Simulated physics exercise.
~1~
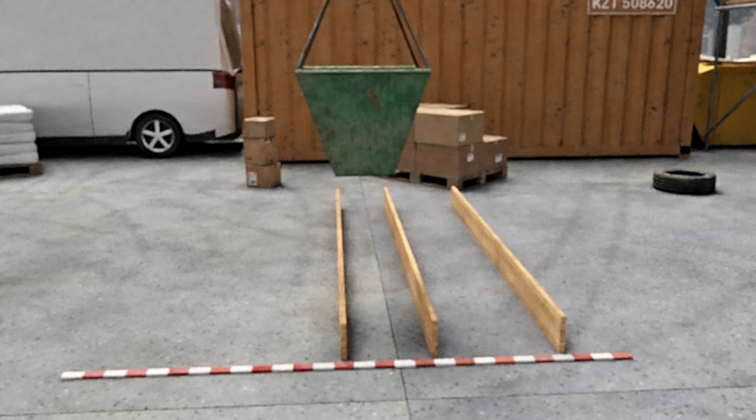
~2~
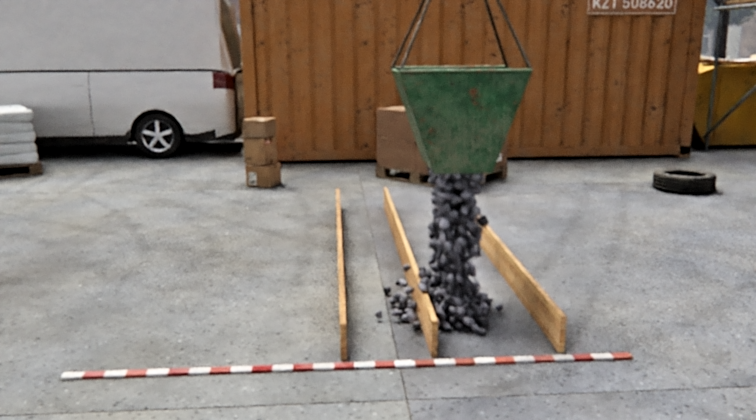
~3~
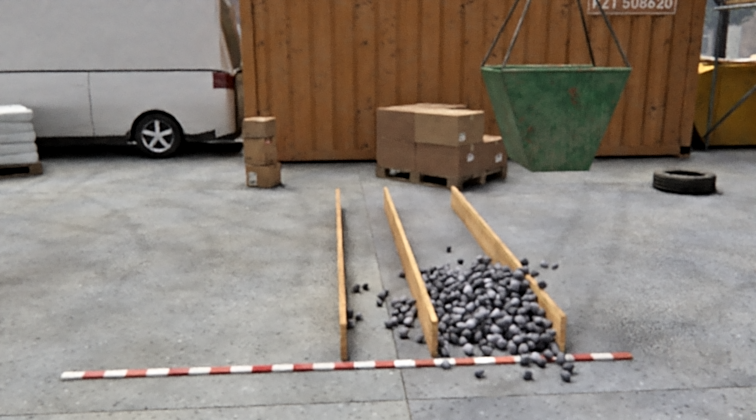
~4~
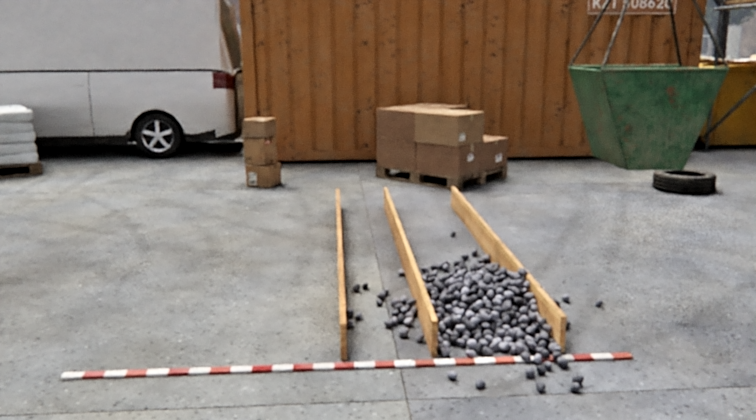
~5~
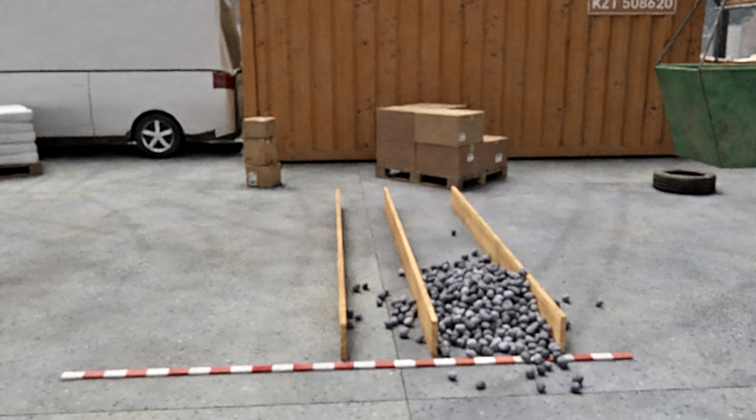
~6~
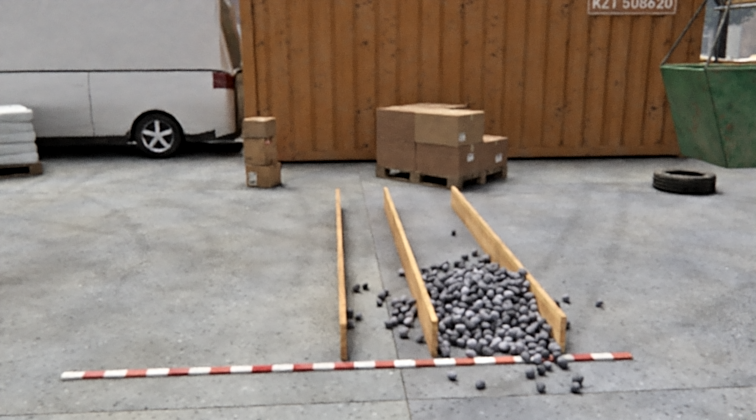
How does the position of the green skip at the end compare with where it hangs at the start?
At the start the green skip hangs near the middle, in front of the brown wall and above the far ends of the boards. At the end it hangs at the far right edge, partly out of view and near the tyre.
In a paved grey yard seen from the front, a green skip hangs above three long wooden boards laid on edge, with a red and white striped staff across the ground before them. Behind stand a brown wooden wall, stacked cardboard boxes, a white van on the left and a tyre on the right. The skip moves right and drops a stream of dark grey rounded stones between the boards. The stones spread into a heap, while the emptied skip travels on rightwards. It ends partly out of view at the right edge, with most stones in the right bay and a few scattered outside it.
